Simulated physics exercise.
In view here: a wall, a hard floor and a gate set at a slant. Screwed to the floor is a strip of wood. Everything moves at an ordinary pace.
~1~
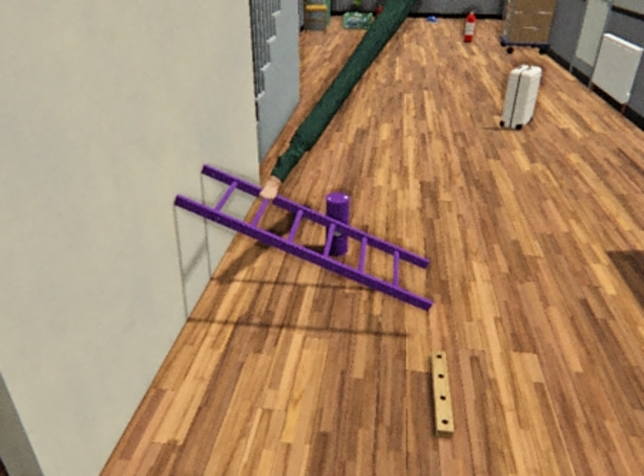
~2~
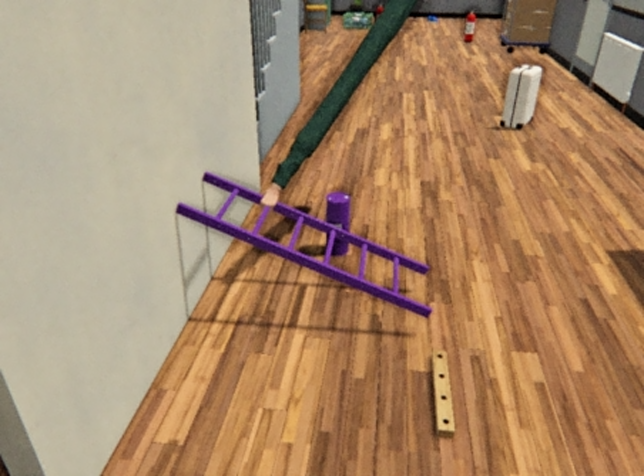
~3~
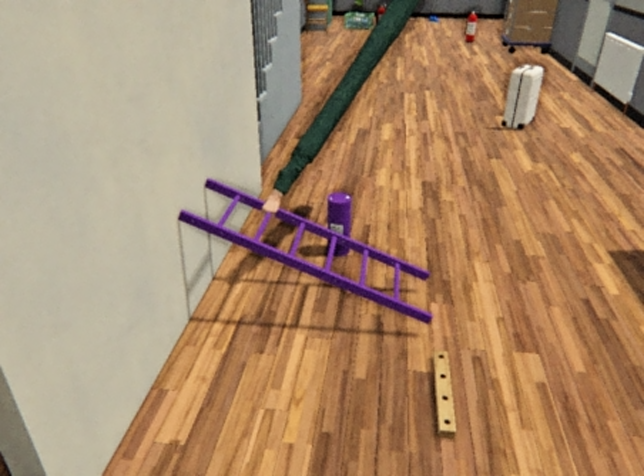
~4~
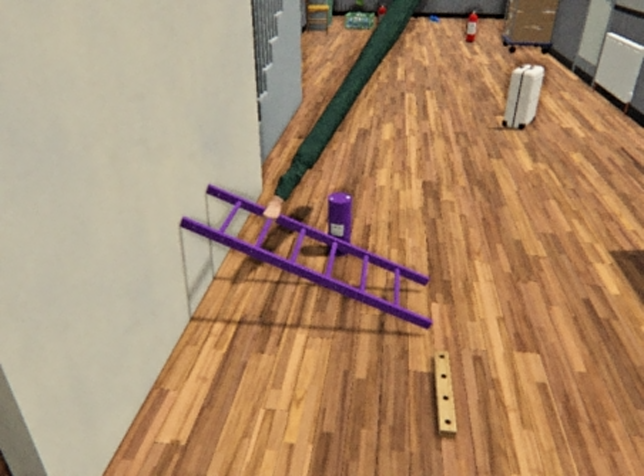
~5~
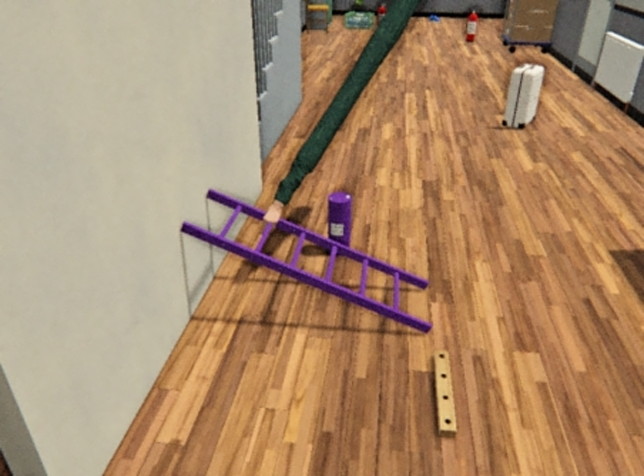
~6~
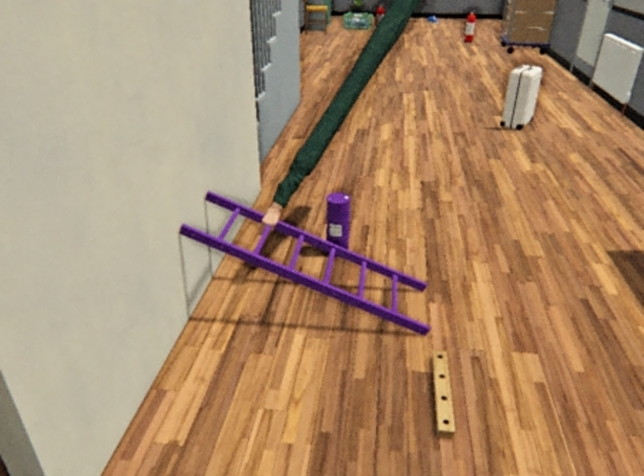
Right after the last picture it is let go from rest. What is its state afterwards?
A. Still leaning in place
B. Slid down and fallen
B.
Then, 0.28 s past the last view, purple gate leaning 11° off how it started near (319, 280).
Then, 0.42 s past the last view, purple gate leaning 23° off how it started near (322, 295).
Finally, the purple gate slips down, near (323, 299); nothing else stirs.
